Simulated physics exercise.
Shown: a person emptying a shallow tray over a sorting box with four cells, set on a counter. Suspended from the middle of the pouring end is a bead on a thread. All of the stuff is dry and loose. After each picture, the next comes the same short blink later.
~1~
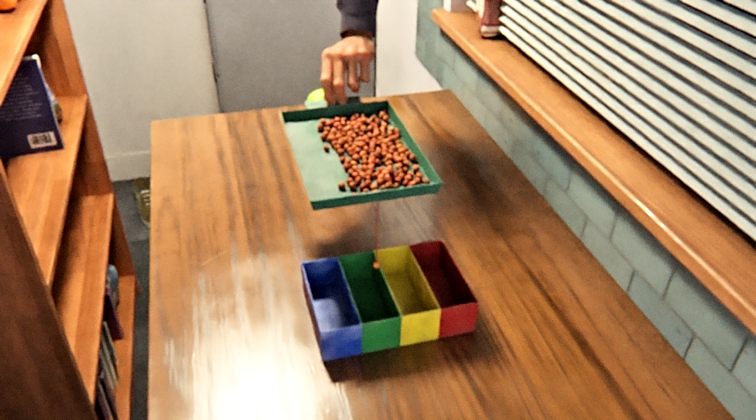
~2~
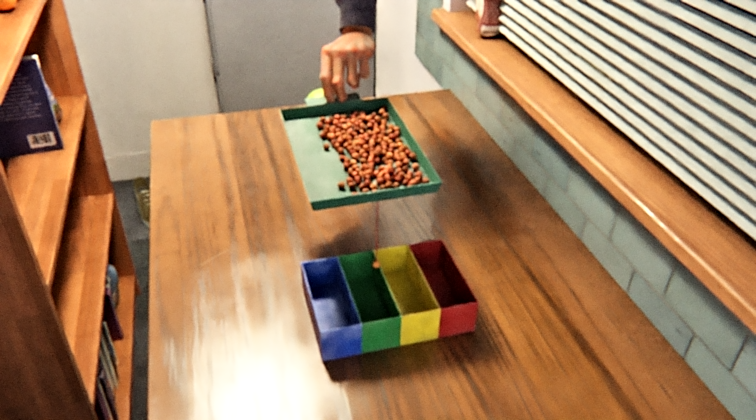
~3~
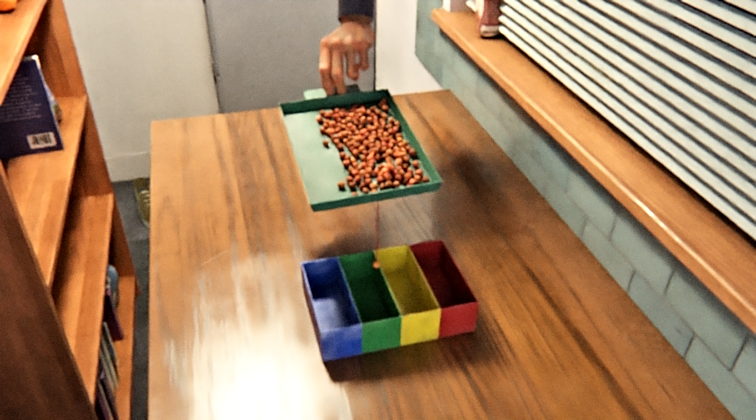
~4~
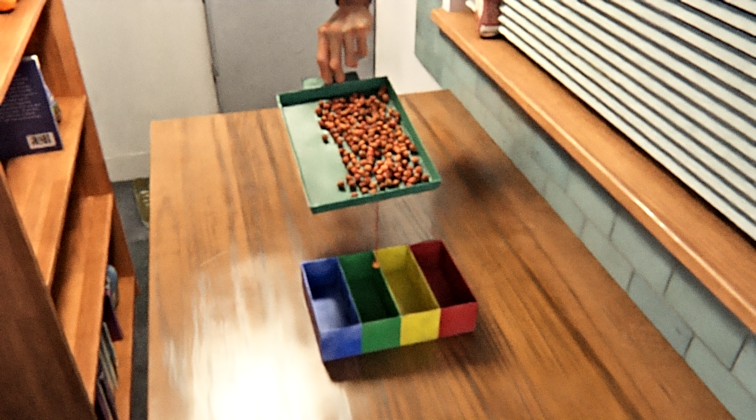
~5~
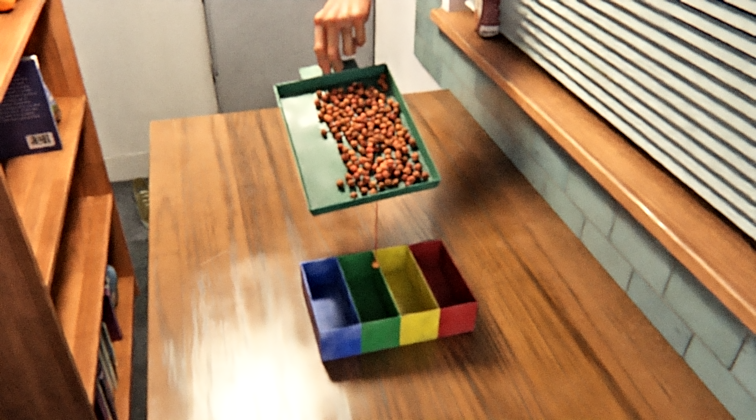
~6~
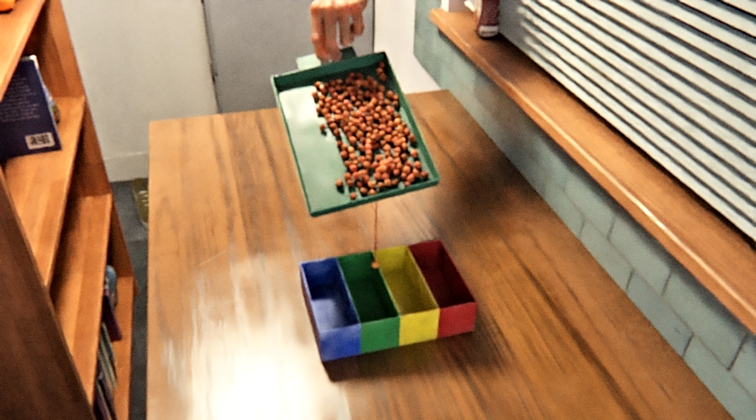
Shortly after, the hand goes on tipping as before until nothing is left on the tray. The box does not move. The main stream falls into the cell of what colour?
Colour: Blue.
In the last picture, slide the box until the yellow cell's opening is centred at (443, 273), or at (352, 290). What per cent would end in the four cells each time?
Try 1: Some 20 %; try 2: Some 90 %.
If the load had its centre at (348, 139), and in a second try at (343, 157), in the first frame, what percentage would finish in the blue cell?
In turn 40 and 40 in a hundred.
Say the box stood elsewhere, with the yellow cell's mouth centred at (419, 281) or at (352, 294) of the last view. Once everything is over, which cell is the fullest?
The first placing favours blue, while the second favours green.
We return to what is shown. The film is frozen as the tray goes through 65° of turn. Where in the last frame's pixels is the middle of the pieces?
Roughly (343, 170).
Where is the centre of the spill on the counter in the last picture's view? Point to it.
My estimate puts the centre near (294, 359).
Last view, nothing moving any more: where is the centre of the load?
Roughly pixel (337, 330).
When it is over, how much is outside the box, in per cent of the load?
I'd say roughly 30 per cent of the load.
Soon after the last picture, tray tipped steeply; nearly all on the tray; a stray few falling or outside the box.
A little later, tray tipped past a quarter turn; most on the tray; a stray few in the blue cell; a stray few in the green cell; a small part falling or outside the box.
Later still, tray tipped past a quarter turn; about half in the blue cell; about a quarter in the green cell; a stray few in the yellow cell; about a third falling or outside the box.
At rest, tray tipped past a quarter turn; about half in the blue cell; about a quarter in the green cell; a stray few in the yellow cell; none in the red cell; about a third outside the box.
